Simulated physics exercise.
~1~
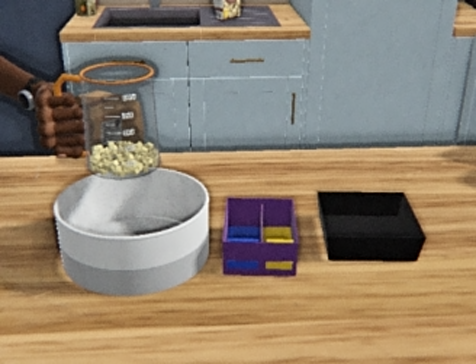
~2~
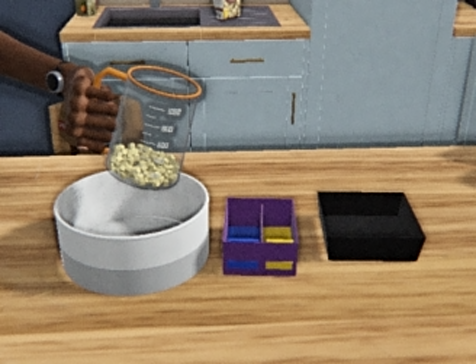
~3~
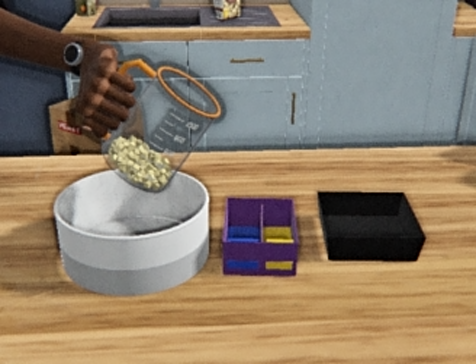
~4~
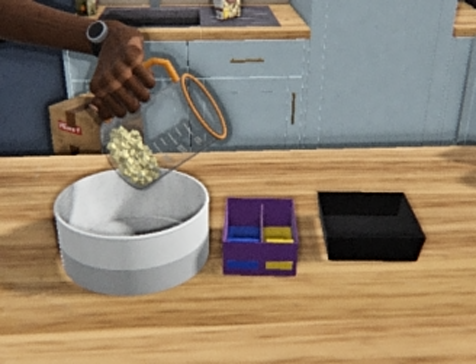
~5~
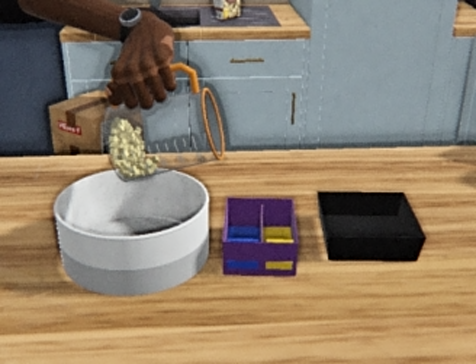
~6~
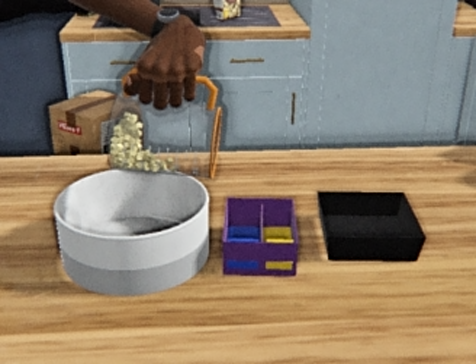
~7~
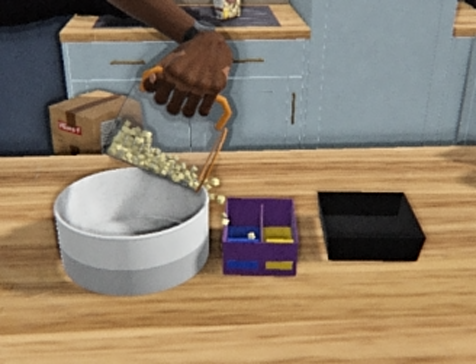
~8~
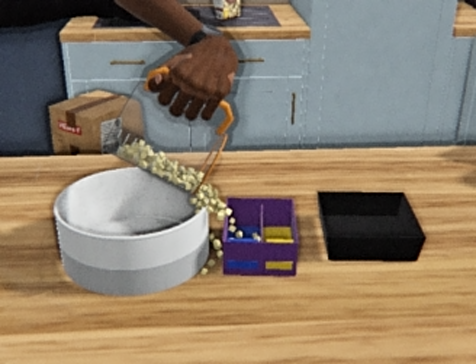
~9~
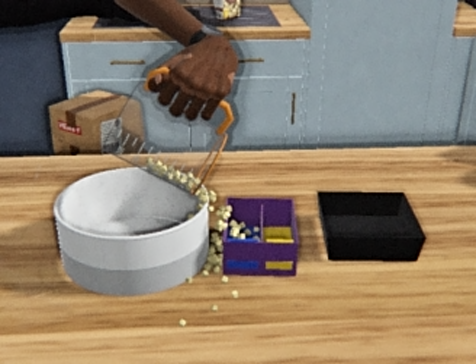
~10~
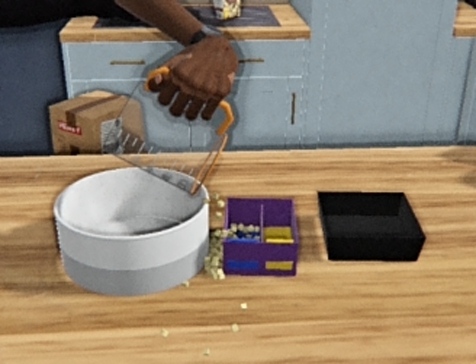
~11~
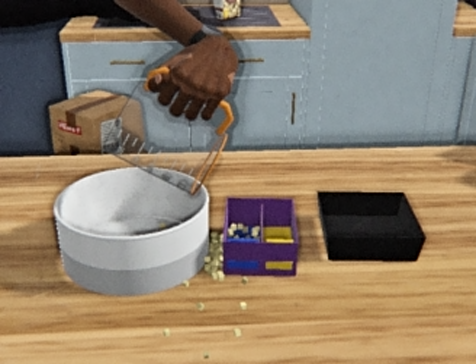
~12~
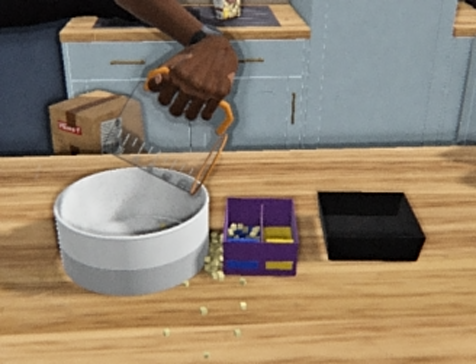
In this clip, a hand tips a clear jug of small pale cubes over a white pot until they pour from its rim, many landing in the blue section of a purple tin, some in the pot and others scattering on the table, leaving the jug empty.
